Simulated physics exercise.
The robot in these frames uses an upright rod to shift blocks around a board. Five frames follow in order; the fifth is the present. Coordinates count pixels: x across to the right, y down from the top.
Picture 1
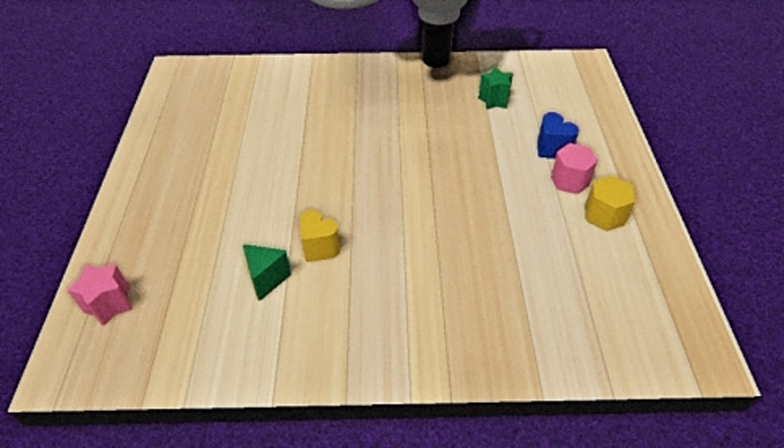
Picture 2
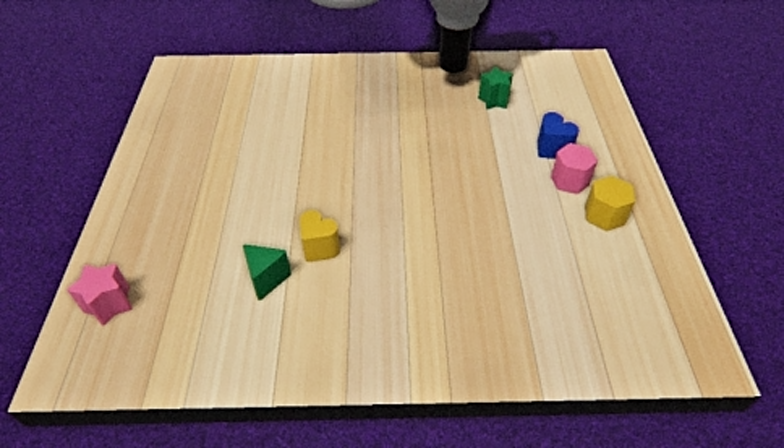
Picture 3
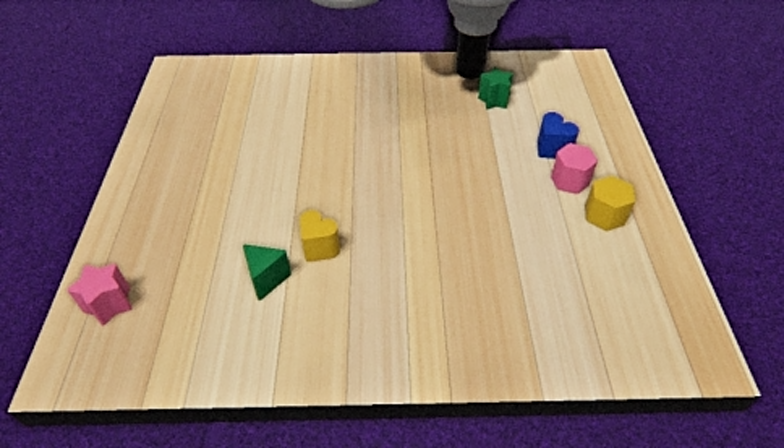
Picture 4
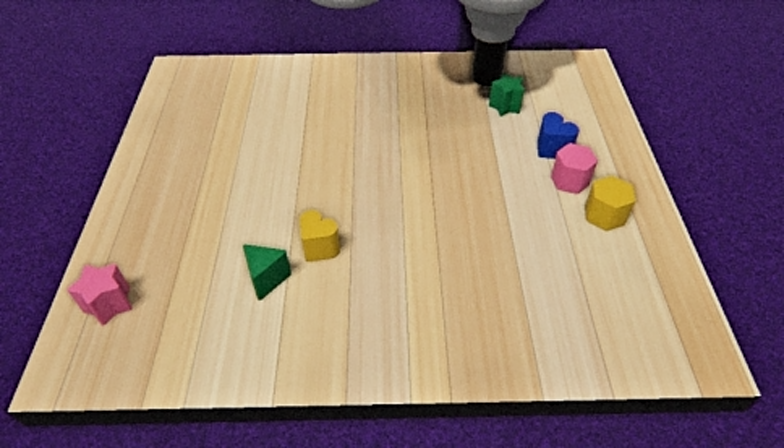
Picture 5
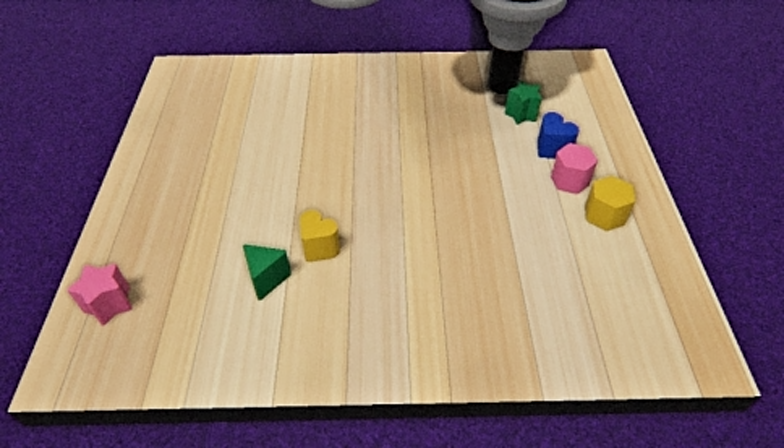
On a pale wooden board over purple cloth, seen from above at an angle by a still camera, a dark upright rod stands at the top edge. A green star, blue heart, pink block and yellow block sit at right, with a yellow heart, green triangle and pink star at left. The rod slides right and slightly down, pushing the green star toward the blue heart.
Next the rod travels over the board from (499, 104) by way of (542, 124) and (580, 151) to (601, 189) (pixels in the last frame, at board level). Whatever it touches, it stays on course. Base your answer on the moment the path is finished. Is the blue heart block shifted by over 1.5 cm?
It seems so.
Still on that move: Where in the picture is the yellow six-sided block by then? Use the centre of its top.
Answer: (622, 219).
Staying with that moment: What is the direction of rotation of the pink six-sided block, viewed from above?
It goes round the way clock hands do.
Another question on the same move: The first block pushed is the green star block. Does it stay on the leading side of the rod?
Slid off.
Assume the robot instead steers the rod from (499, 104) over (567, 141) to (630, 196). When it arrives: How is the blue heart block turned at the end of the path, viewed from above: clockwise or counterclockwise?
From overhead, the rotation is clockwise.
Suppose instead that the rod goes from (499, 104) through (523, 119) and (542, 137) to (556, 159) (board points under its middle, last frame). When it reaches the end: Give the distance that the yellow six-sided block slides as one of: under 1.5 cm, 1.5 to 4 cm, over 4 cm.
The answer is under 1.5 cm.
On the path given first. One third of the way, rod (547, 107); green star block (573, 112); blue heart block (575, 137), turned 20° clockwise; pink six-sided block (579, 161).
Two thirds of the way, rod (586, 134); green star block (618, 130), turned 35° anticlockwise; blue heart block (596, 150), turned 65° clockwise; pink six-sided block (579, 171), turned 25° clockwise.
At the end, rod (607, 171); green star block (624, 135), turned 65° anticlockwise; blue heart block (614, 189), turned 100° clockwise; pink six-sided block (575, 177), turned 55° clockwise; yellow six-sided block (622, 219), turned 35° anticlockwise.
